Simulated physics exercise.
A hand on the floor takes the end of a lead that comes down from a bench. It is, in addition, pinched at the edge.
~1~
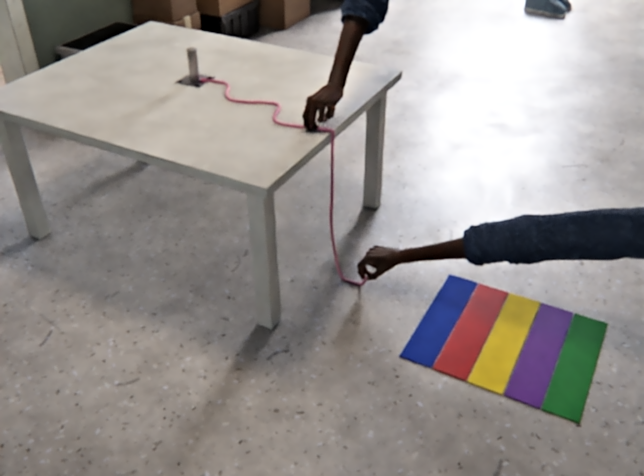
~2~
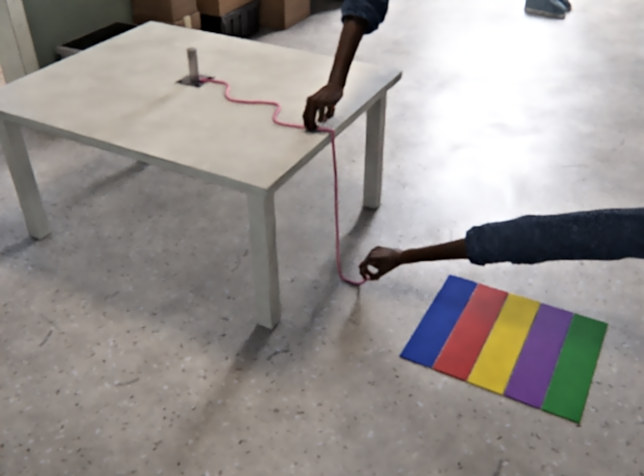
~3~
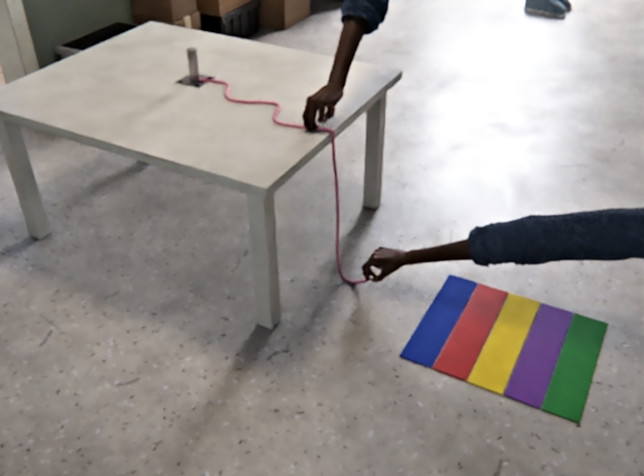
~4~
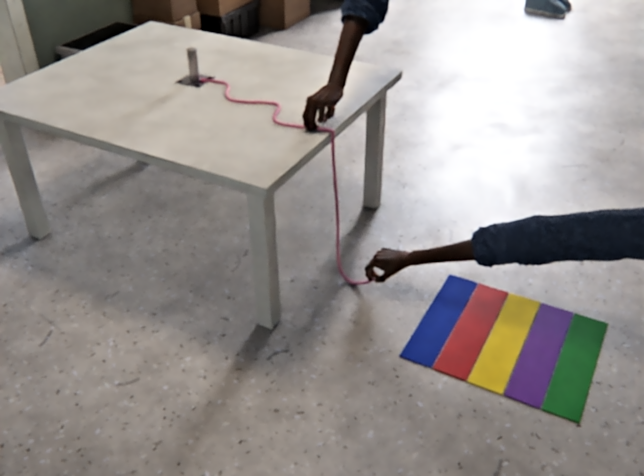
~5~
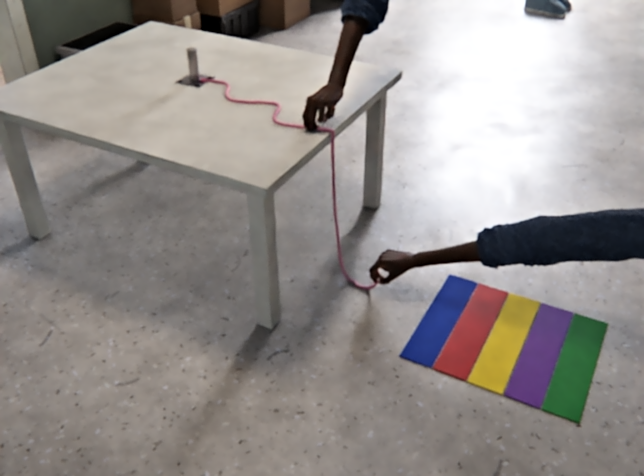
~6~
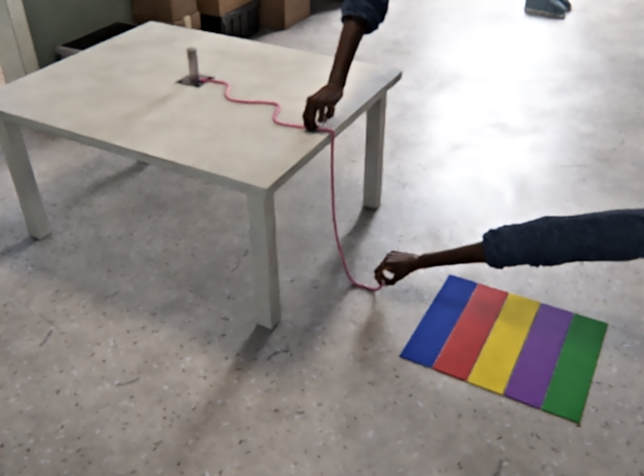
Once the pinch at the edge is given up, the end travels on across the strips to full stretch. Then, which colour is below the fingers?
The yellow one is below them.
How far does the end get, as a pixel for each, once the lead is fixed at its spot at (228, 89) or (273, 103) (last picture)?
The spots come out as (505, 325) and (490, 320), in that order.
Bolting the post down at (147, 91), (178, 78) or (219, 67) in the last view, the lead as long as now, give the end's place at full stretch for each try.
Roughly (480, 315), (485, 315) and (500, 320), try by try.
Soon after, end near (463, 309); over red.
Then, end near (495, 320); over yellow.
At full stretch, end near (515, 326); over yellow. Over yellow.
